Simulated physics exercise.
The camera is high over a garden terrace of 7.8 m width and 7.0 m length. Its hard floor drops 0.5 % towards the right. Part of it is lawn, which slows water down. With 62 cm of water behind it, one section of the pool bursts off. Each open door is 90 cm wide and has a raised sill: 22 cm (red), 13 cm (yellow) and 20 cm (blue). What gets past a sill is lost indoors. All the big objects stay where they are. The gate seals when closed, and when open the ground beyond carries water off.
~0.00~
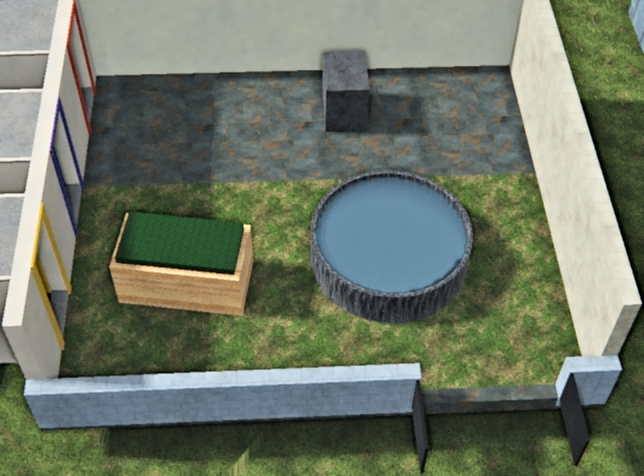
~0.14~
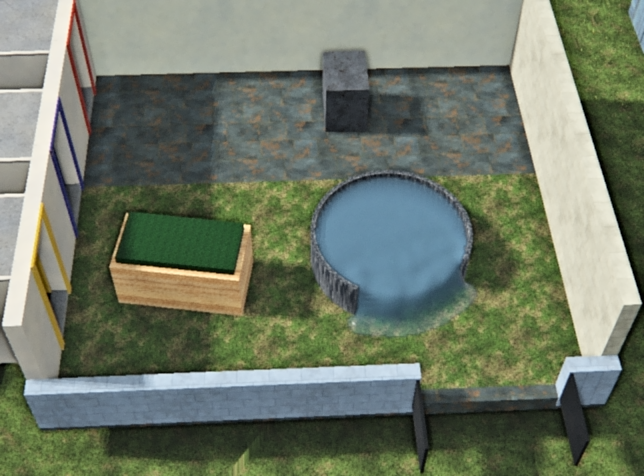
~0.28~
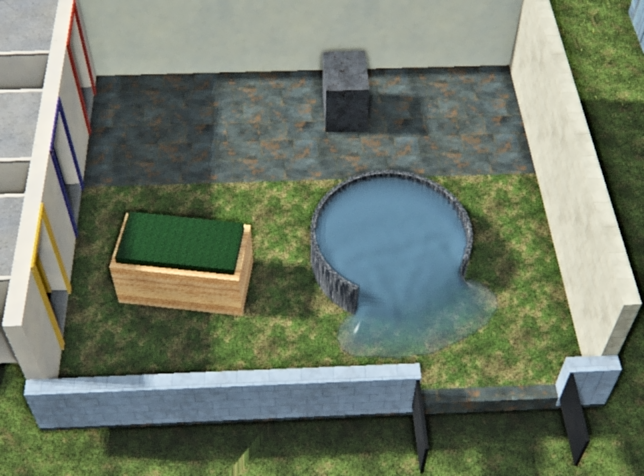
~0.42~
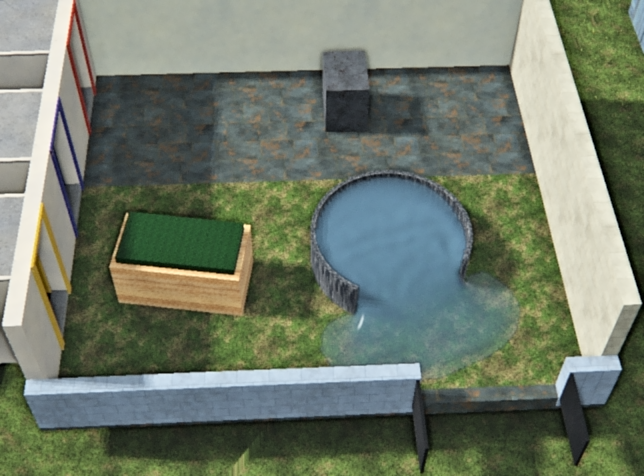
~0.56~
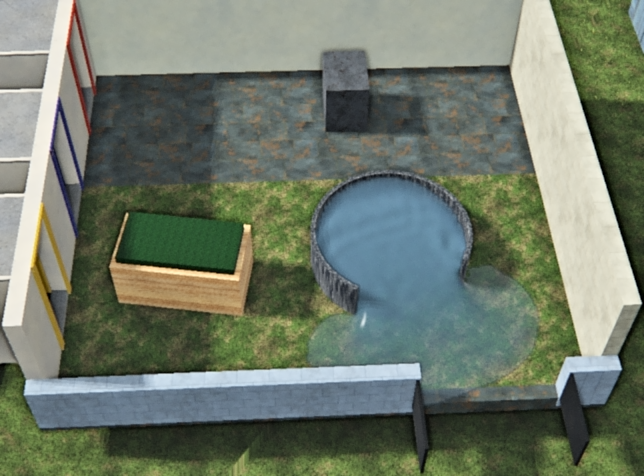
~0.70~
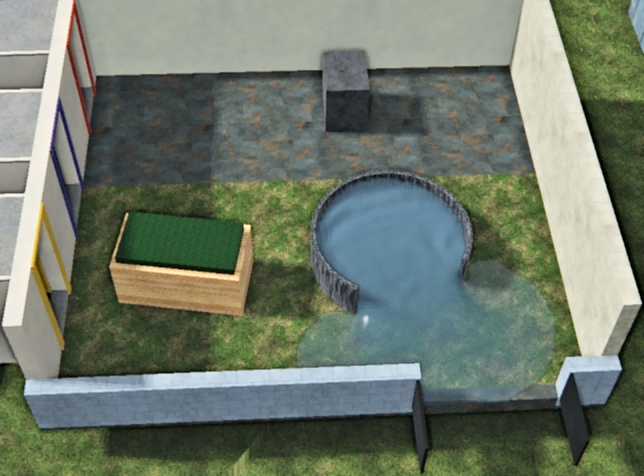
Round pool losing a front section of its wall, water pouring out and spreading across the lawn in a walled terrace.
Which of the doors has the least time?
The yellow door.
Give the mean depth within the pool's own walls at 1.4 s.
Roughly 37 cm on average.
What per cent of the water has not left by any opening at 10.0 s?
Roughly 48 in a hundred.
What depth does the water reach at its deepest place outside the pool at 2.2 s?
Roughly 30 cm.
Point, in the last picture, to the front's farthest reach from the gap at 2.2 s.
At about (181, 398).
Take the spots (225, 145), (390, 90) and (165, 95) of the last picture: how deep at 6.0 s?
Roughly 0, 0 and 0 cm, in turn.
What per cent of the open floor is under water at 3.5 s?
Near 30 per cent is wet.
After 1.4 s water covers 15 % of the floor and is deepest (36 cm) near (400, 379); red door not reached, yellow door not reached, blue door not reached.
After 2.2 s water covers 20 % of the floor and is deepest (30 cm) near (400, 379); red door not reached, yellow door not reached, blue door not reached.
After 3.5 s water covers 30 % of the floor and is deepest (16 cm) near (400, 379); red door not reached, yellow door not reached, blue door not reached.
After 6.0 s water covers 45 % of the floor and is deepest (9 cm) near (570, 383); red door not reached, yellow door reached at 4.6 s, blue door not reached.
After 10.0 s water covers 60 % of the floor and is deepest (6 cm) near (193, 398); red door not reached, yellow door reached at 4.6 s, blue door reached at 8.5 s.
